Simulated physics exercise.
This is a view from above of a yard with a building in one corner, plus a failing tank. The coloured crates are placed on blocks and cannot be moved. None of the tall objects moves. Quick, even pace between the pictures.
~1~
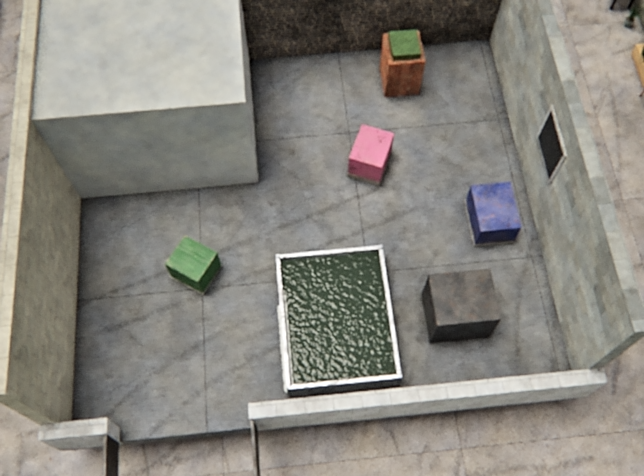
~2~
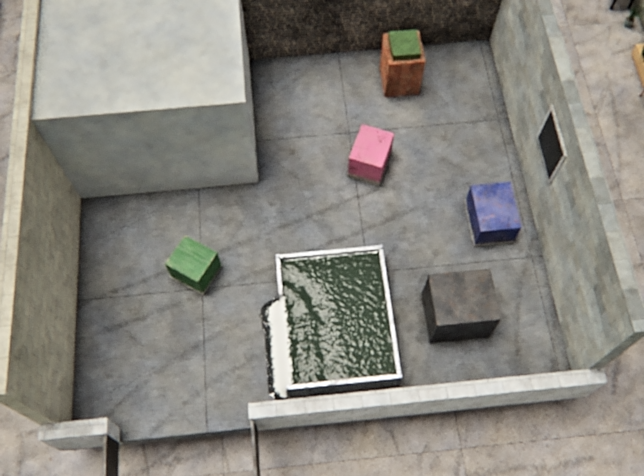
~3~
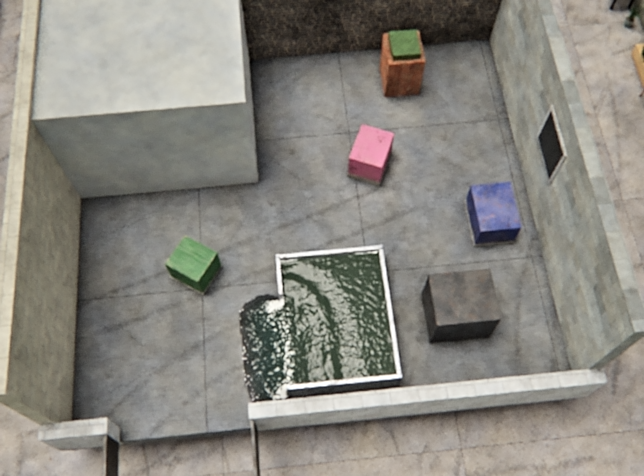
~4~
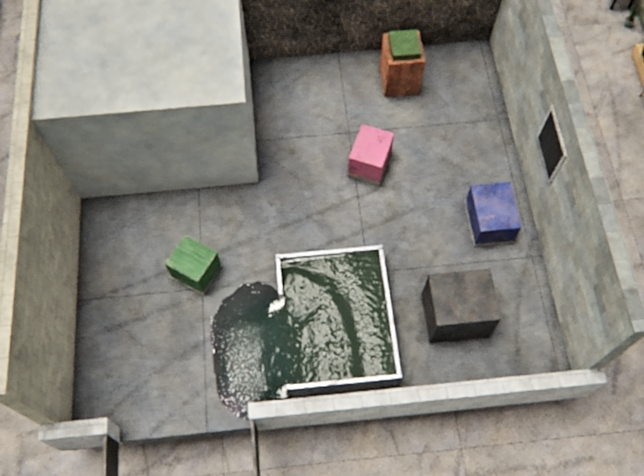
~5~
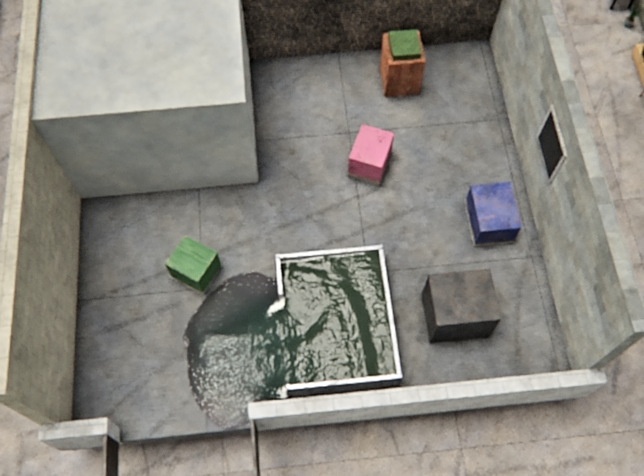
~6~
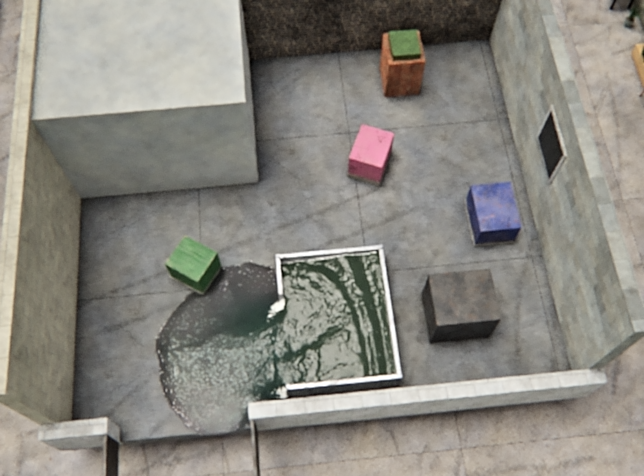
Dark water pours from the tank's left side and spreads leftward across the yard floor.
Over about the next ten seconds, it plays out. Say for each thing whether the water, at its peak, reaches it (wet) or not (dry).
Green crate: Wet; pink crate: Dry; blue crate: Dry.
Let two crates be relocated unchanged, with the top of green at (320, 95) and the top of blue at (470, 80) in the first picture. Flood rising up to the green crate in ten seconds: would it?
The green crate simply stays high and dry.
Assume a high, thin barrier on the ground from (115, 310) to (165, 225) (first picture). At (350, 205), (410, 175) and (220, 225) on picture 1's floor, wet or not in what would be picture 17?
In that order: Free of water, clear, free of water.
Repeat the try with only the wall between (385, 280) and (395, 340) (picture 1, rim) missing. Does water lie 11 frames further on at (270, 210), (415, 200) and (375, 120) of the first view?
Well, the first one's left untouched, the second's sodden, and the third's left untouched.
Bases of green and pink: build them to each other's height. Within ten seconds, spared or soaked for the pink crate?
The pink one is not reached.
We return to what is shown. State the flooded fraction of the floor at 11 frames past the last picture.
I'd estimate some 25 per cent.
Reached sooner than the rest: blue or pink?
The crate marked pink, then.
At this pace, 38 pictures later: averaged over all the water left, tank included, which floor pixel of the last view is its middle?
I'd mark it close to (200, 301).
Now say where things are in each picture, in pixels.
The first frame shows still water in the open tank at (336, 316).
In the second frame, water pours out at (287, 345) and has run to (271, 305).
In the third frame, the front is at (250, 307), out from the gap at (287, 346).
In the fourth frame, water pours out at (287, 346) and has run to (227, 306).
In the fifth frame, the front is at (190, 336), out from the gap at (287, 346).
In the sixth frame, the front is at (162, 342), out from the gap at (287, 346).
A moment on, water covers 20 % of the floor; the green crate water round its plinth, the pink crate not reached, the blue crate not reached.
Next, water covers 25 % of the floor; the green crate water round its plinth, the pink crate not reached, the blue crate not reached.
Then, water covers 25 % of the floor; the green crate water round its plinth, the pink crate not reached, the blue crate not reached.
Later, water covers 40 % of the floor; the green crate water round its plinth, the pink crate not reached, the blue crate not reached.
In the end, water covers 55 % of the floor; the green crate was topped, the pink crate stayed above the water, the blue crate stayed above the water.
